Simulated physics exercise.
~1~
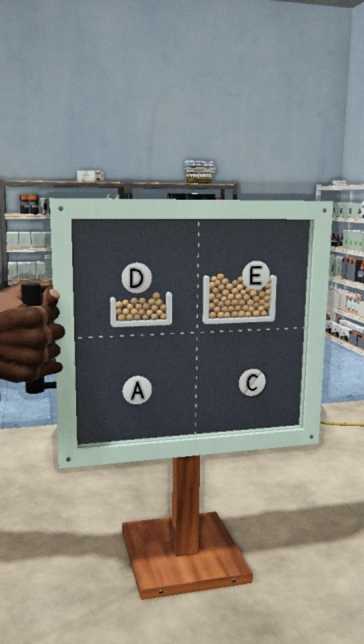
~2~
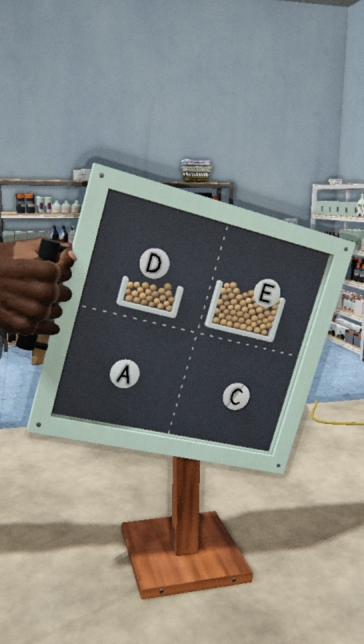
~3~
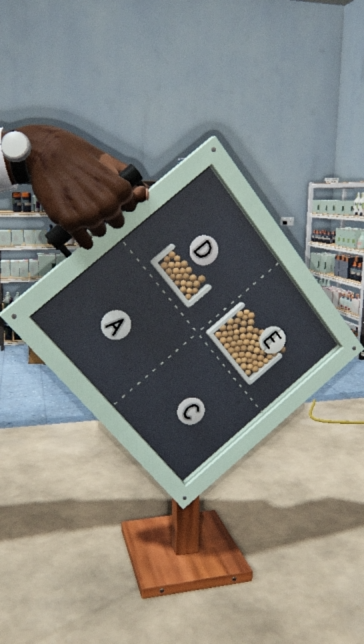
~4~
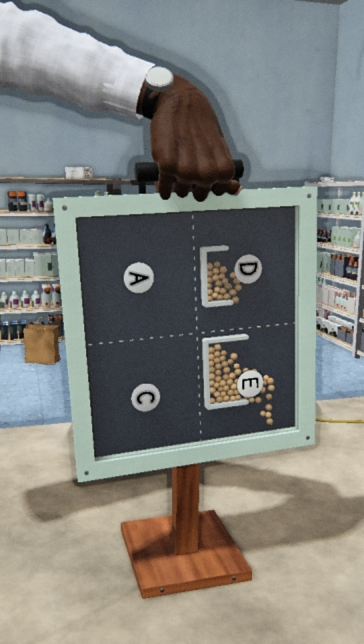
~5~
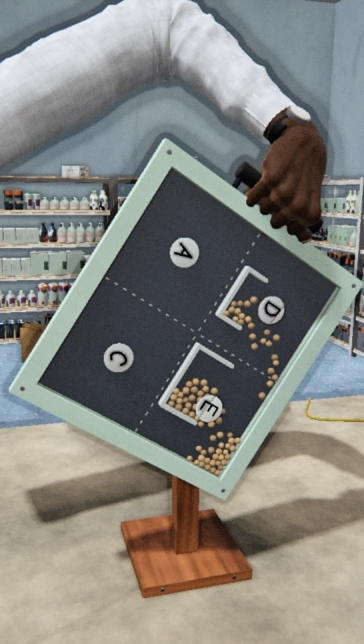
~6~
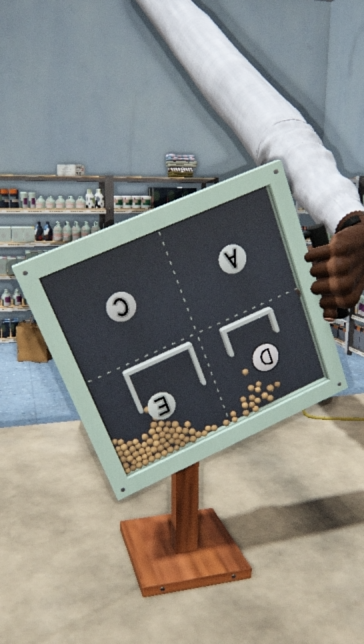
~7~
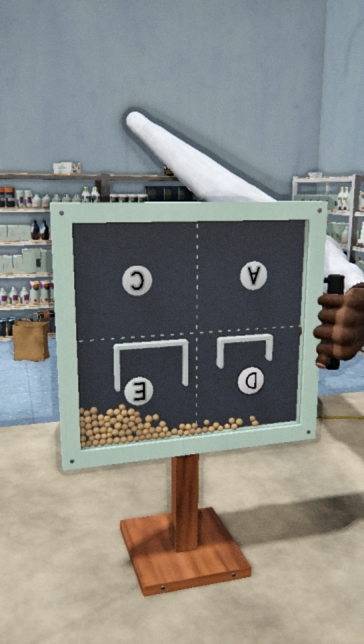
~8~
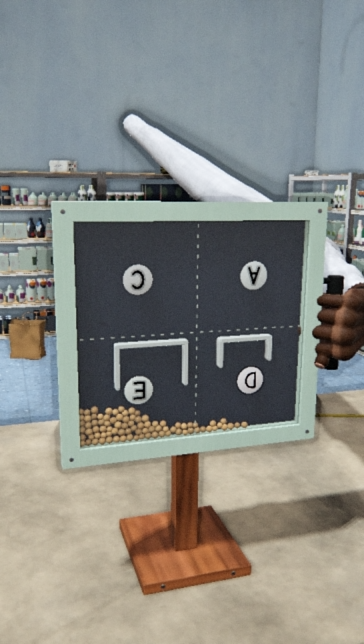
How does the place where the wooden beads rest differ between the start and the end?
At the start the beads sit in the two small trays in the upper half of the case. At the end they lie along the case's bottom edge, piled deepest at the left, with the trays upside down and empty above them.
